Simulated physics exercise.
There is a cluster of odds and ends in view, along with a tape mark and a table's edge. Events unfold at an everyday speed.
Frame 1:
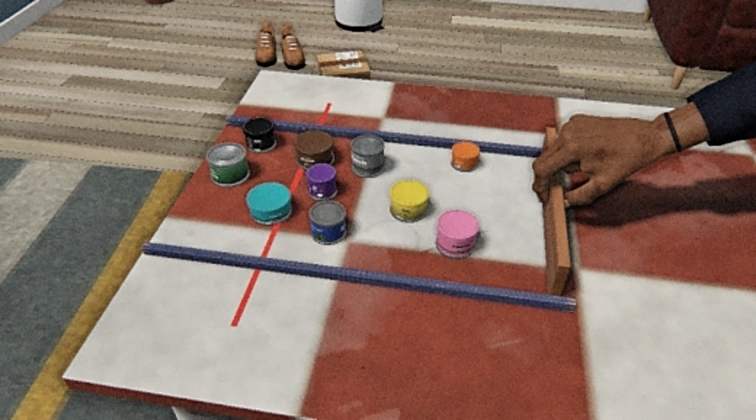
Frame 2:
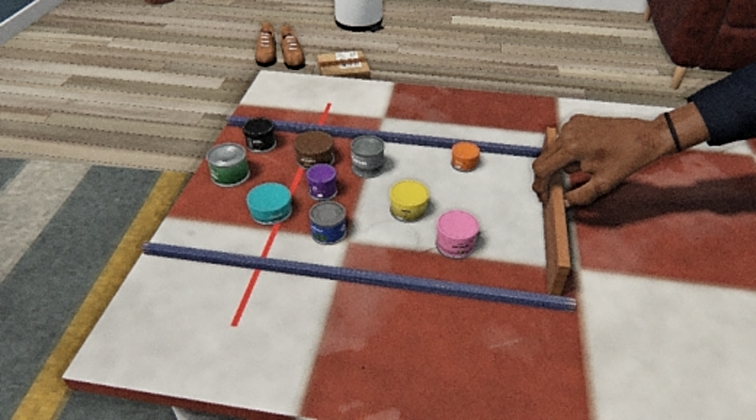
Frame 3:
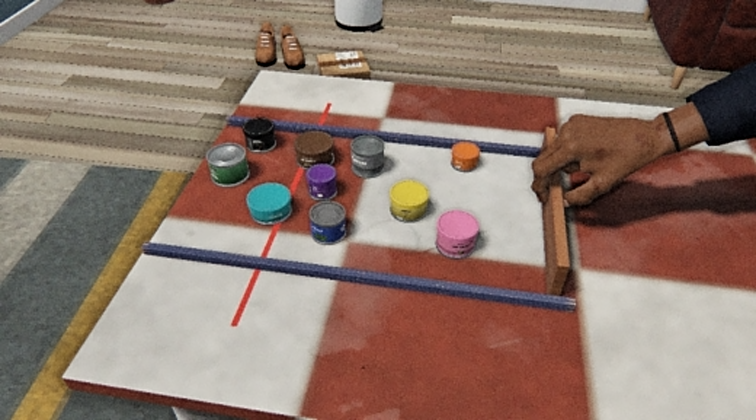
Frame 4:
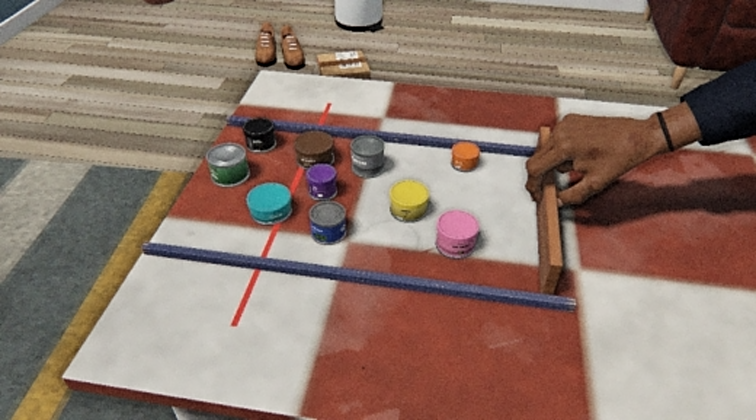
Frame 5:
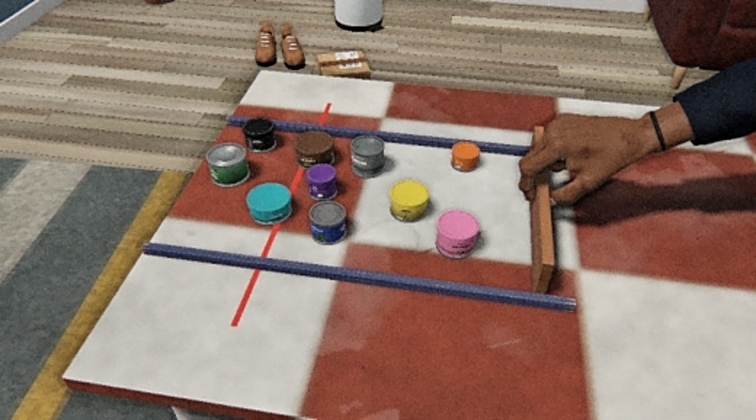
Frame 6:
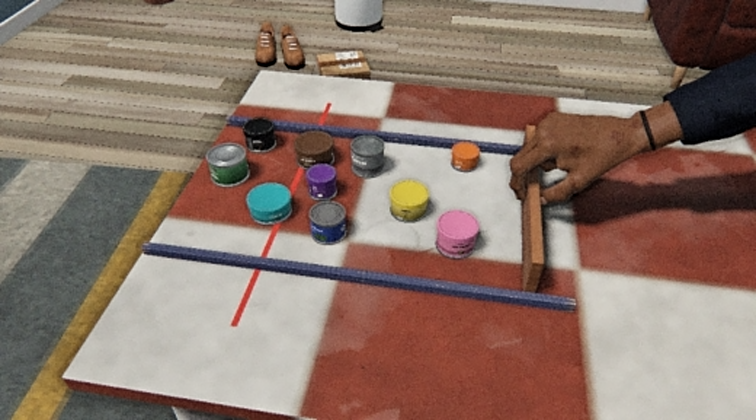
A hand holding an upright wooden board at the right stays nearly still at first, then slides it slightly left between two blue rails on a red-and-white checkered table. The small colored tins, some near a red tape line, stay in place, with a gap still separating them from the board.
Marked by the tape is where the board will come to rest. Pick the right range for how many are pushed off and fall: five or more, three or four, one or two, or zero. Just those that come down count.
The right range is zero.
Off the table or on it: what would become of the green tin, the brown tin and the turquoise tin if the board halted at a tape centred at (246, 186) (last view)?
Green tin goes off, brown tin stays put, turquoise tin stays put.
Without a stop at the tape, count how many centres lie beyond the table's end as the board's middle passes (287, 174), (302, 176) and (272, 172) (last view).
Result per place: 0; 0; 0.
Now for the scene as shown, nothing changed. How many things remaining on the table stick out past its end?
The total here is 0.
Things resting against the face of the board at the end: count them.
I count 4 of them.
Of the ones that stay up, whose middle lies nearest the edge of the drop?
That is the black tin.
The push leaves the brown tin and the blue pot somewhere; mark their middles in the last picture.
Look around (261, 142) for the first and around (220, 225) for the second.
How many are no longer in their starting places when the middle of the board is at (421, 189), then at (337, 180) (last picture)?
So 3, and at the other place 8.
A little later, none off yet; green tin at rest near (228, 165); black tin at rest near (260, 135); turquoise tin at rest near (270, 204).
When it is over, the number that fall off is zero.
